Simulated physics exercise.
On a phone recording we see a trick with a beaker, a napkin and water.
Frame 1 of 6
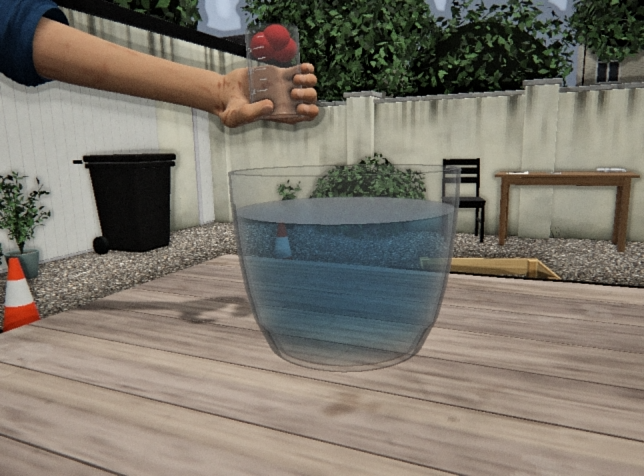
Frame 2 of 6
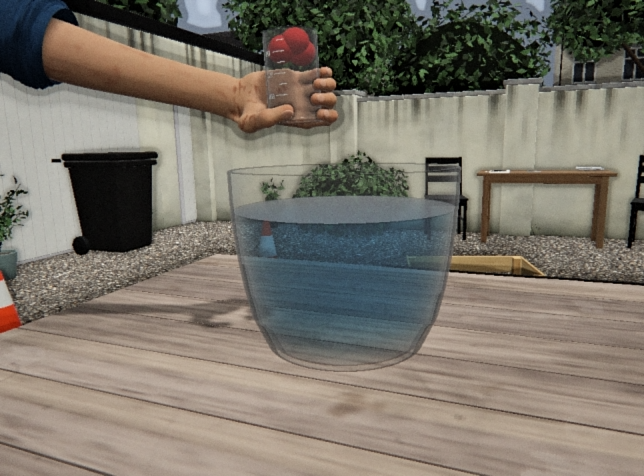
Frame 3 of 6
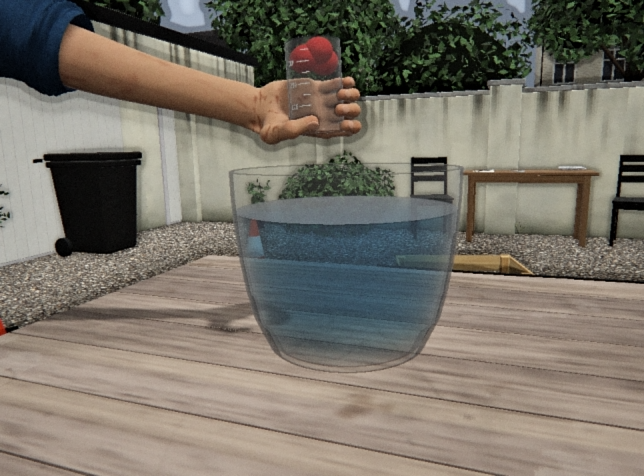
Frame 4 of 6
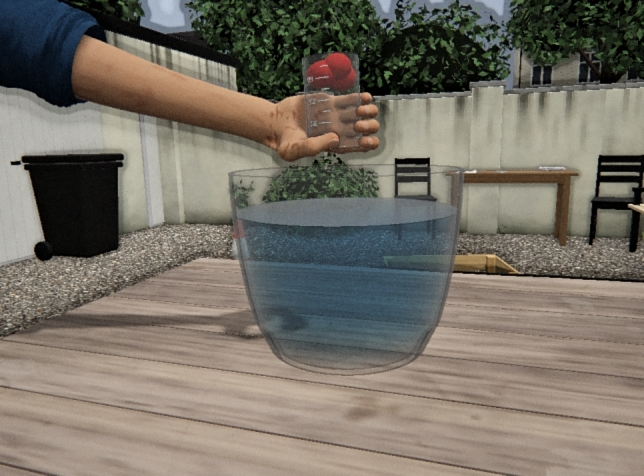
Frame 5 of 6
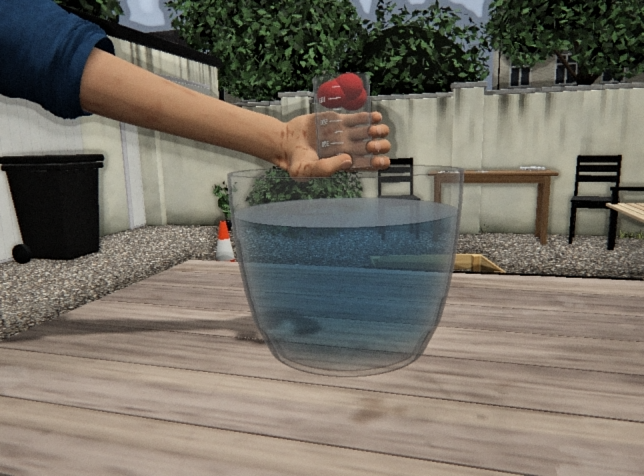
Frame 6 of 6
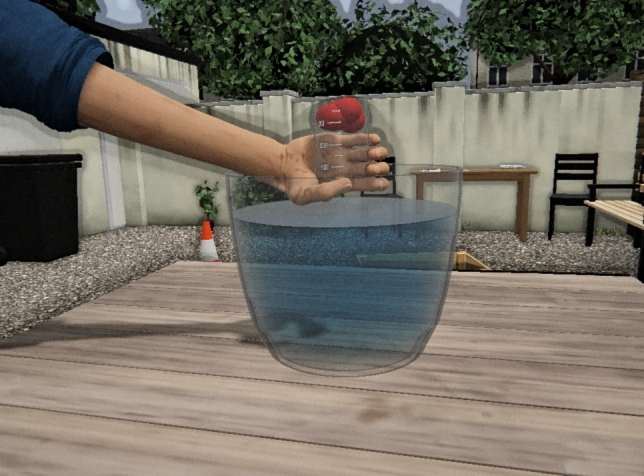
The clip shows a hand holding an upside-down clear beaker with a red napkin inside above a large transparent basin of water on a wooden deck, then lowering it toward the surface while the view shifts around the yard.
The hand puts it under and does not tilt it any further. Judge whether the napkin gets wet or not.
Not wet.
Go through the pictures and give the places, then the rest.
In the first picture, beaker (275, 75) mouth down; above the basin.
In the second picture, beaker (293, 79) mouth down; napkin (290, 46); coming down.
In the third picture, beaker (315, 89) mouth down; lower.
In the fourth picture, beaker (333, 105) mouth down; napkin (331, 71); lower still.
In the fifth picture, beaker (344, 125) mouth down; close to the surface.
In the sixth picture, beaker (342, 147) mouth down; napkin (340, 114); just over the surface.
Shortly, the beaker enters the water.
Then, air is trapped inside and holds the level down.
At the finish, the beaker is under, still full of air, and the napkin is dry.
